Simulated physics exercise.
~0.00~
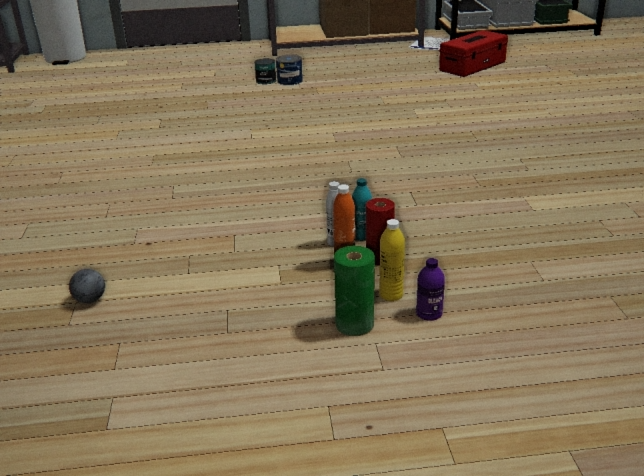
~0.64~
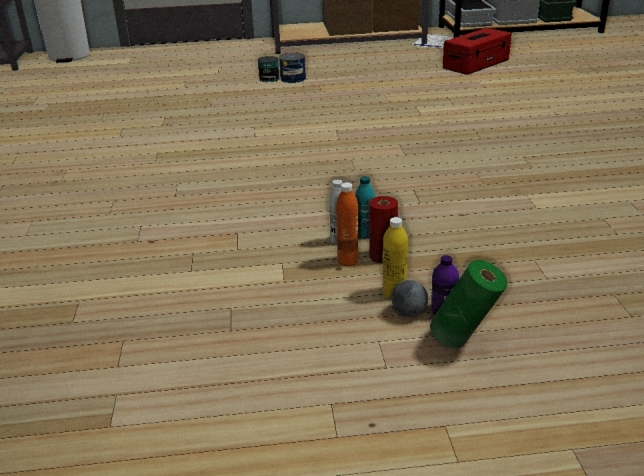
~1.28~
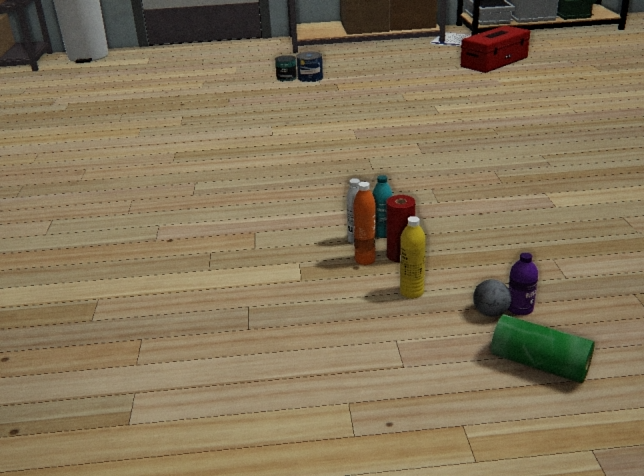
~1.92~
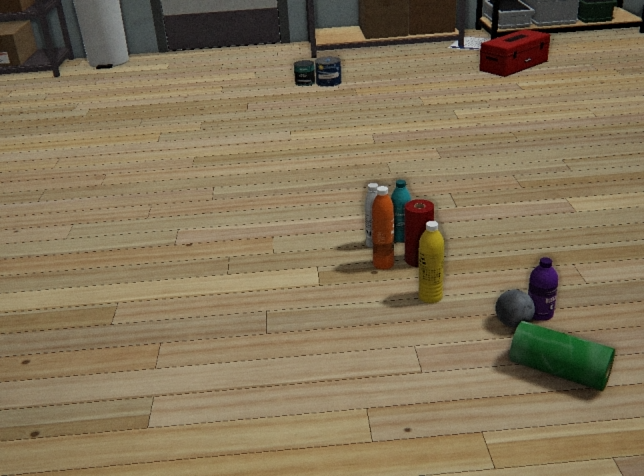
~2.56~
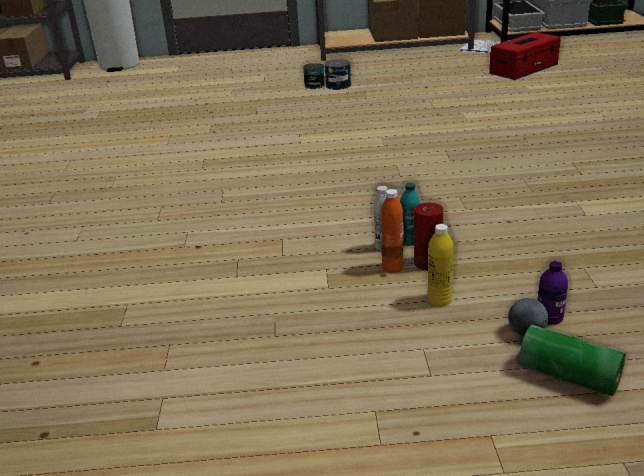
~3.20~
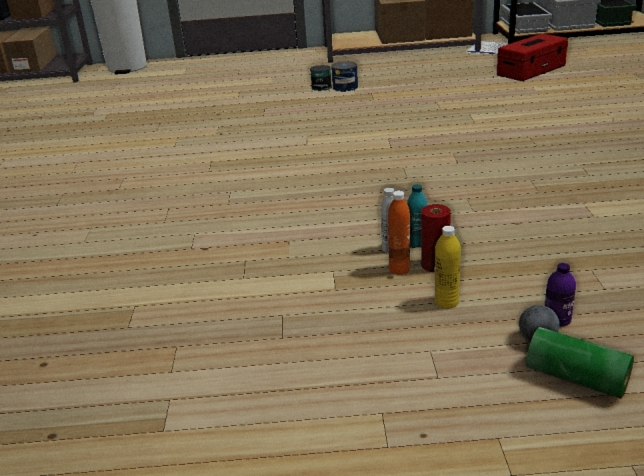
A green roll topples when a grey ball rolls in from the left, nudging a purple bottle.
